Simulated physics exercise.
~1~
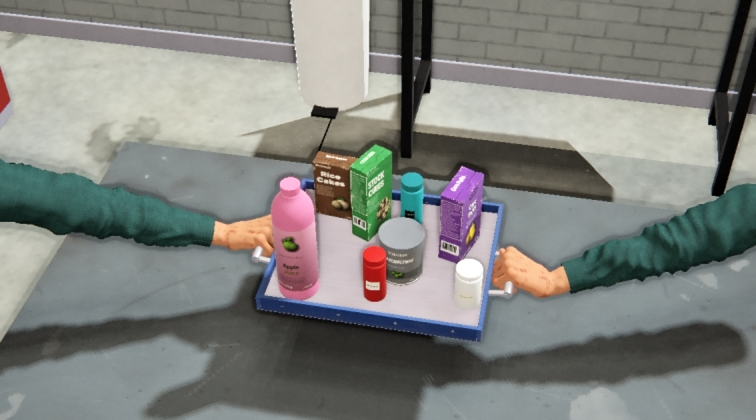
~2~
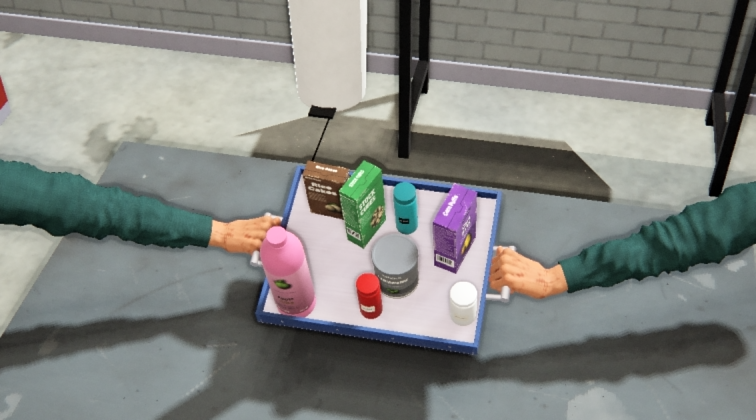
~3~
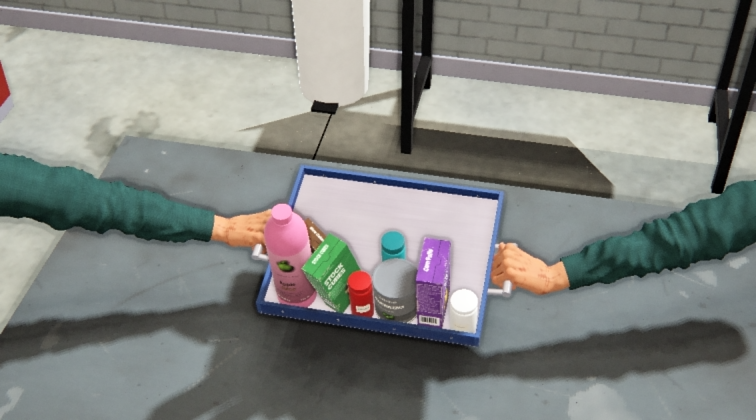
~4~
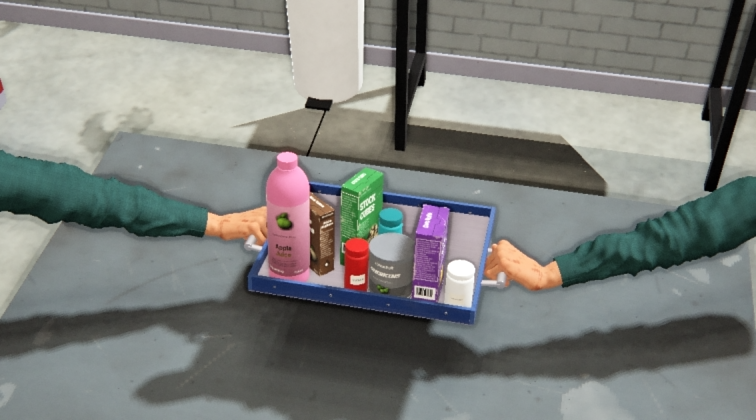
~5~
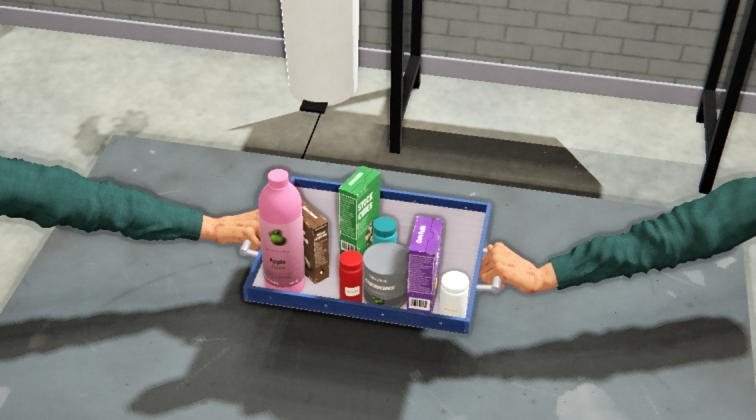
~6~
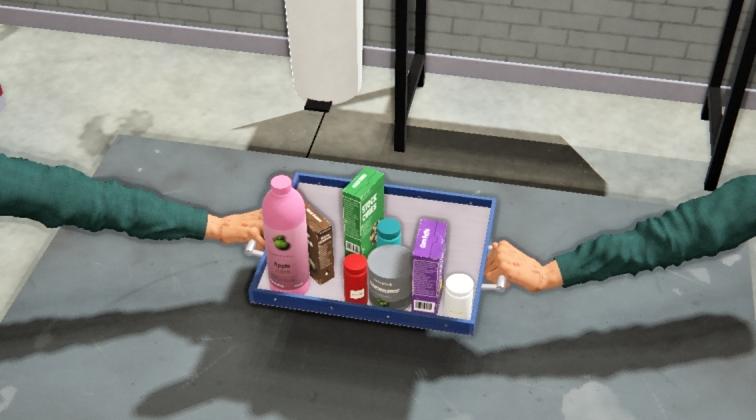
In a room with a grey brick wall and a pale floor, two green-sleeved arms hold a blue-rimmed tray above a dark grey table, seen from above. It carries a tall pink bottle at left, brown and green packets behind, a turquoise shaker, a grey tin, a purple packet at right, and small red and white shakers in front. The hands tip the near edge down, and the packets, turquoise shaker and tin slide towards it. The tray then swings back the other way before levelling. Everything ends upright on the tray, most of it bunched nearer the front.
